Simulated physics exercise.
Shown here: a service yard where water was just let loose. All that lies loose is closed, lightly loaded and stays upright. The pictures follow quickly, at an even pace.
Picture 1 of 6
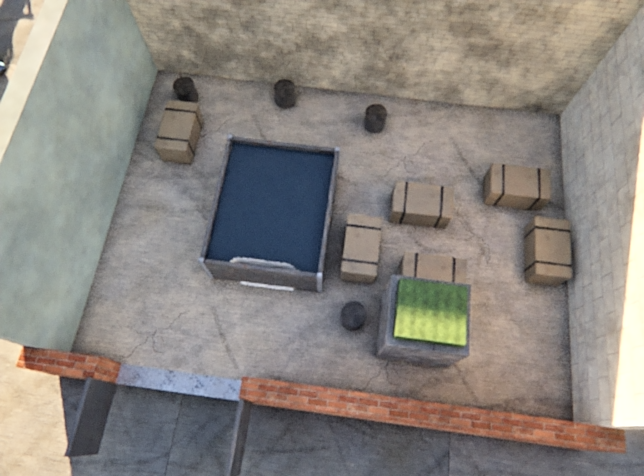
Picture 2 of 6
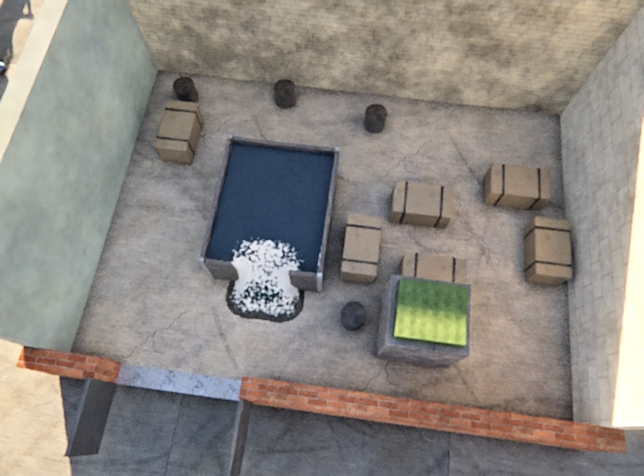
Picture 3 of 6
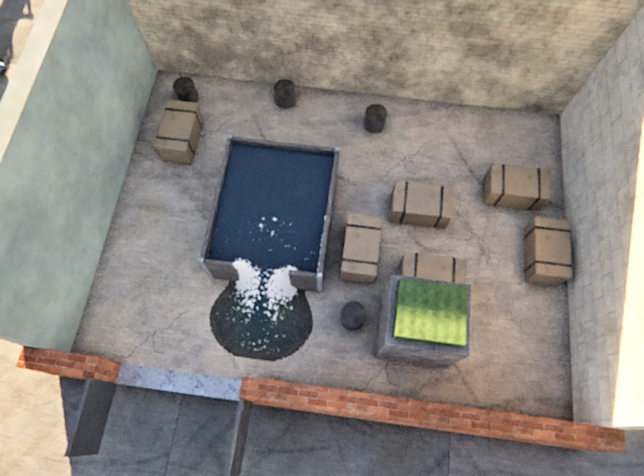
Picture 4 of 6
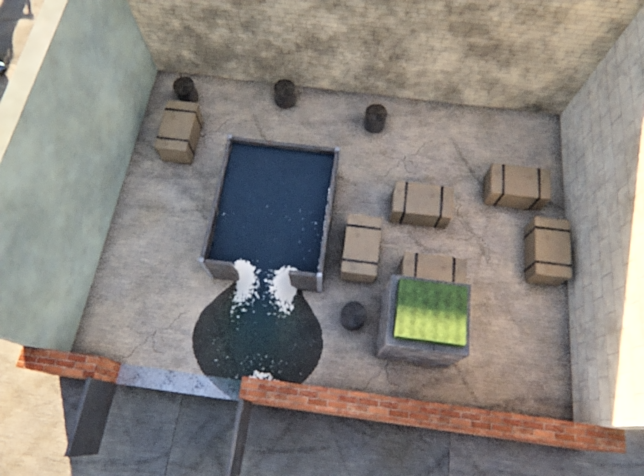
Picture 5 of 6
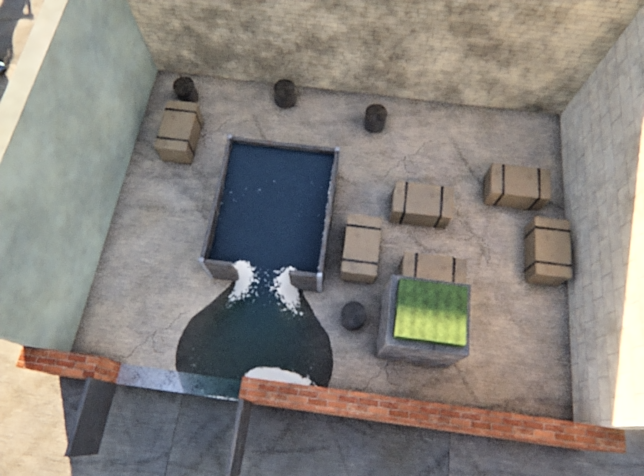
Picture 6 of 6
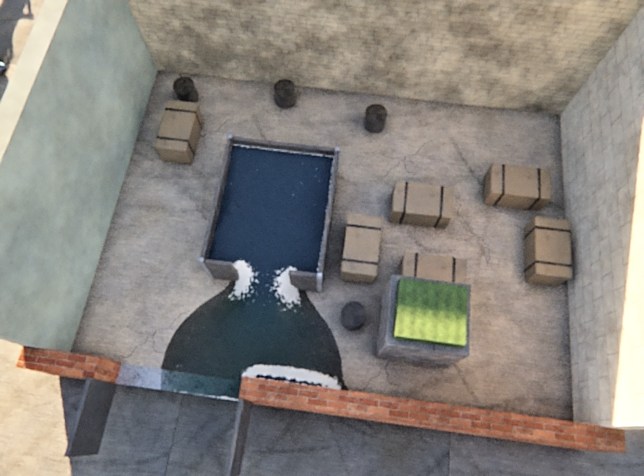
Water pouring from a gap in a dark blue tank, spreading across a walled yard to the brick edge as boxes stay still.
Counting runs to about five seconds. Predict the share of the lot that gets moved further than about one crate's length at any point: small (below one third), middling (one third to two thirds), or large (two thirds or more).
The share is small, below one third.
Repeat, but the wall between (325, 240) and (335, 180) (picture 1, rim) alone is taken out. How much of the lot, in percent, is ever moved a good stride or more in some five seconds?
Estimate: Close to 40 in a hundred.
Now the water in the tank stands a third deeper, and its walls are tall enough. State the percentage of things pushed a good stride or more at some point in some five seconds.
I reckon 0 per cent of the loose things.
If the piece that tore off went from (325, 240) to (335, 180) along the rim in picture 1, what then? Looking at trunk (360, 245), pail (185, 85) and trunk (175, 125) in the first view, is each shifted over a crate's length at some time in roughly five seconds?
The first: Went past that; the second: Fell short; the third: Fell short.
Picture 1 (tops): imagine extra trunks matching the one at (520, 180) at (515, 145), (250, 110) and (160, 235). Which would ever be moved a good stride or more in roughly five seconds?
First falls short; second falls short; third falls short.
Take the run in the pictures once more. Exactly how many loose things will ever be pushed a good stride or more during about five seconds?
It comes to 0.
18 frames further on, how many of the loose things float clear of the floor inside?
The total here is 0.
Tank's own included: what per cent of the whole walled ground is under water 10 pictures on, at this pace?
Estimate: Near 30 %.
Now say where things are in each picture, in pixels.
A pail at (354, 314), on the bottom; a trunk at (521, 181) rests on the ground; 0 of 10 have shifted, in the first frame.
A pail at (354, 314) rests on the ground; a trunk at (521, 181), on the bottom; 0 of 10 have shifted, in the second frame.
A pail at (354, 314), on the bottom; a trunk at (521, 181) rests on the ground; 0 of 10 have shifted, in the third frame.
A pail at (354, 314) rests on the ground; a trunk at (521, 181) rests on the ground; 0 of 10 have shifted, in the fourth frame.
A pail at (354, 314) rests on the ground; a trunk at (521, 181), on the bottom; 0 of 10 have shifted, in the fifth frame.
A pail at (354, 314) rests on the ground; a trunk at (521, 181) rests on the ground; 0 of 10 have shifted, in the sixth frame.
A moment on, 0 of 10 are well off their spots; 0 afloat.
Next, 0 of 10 are well off their spots; 0 afloat.
Later, 0 of 10 are well off their spots; 0 afloat.
In the end, 0 of 10 are well off their spots, and 0 have been at some point; 0 afloat.
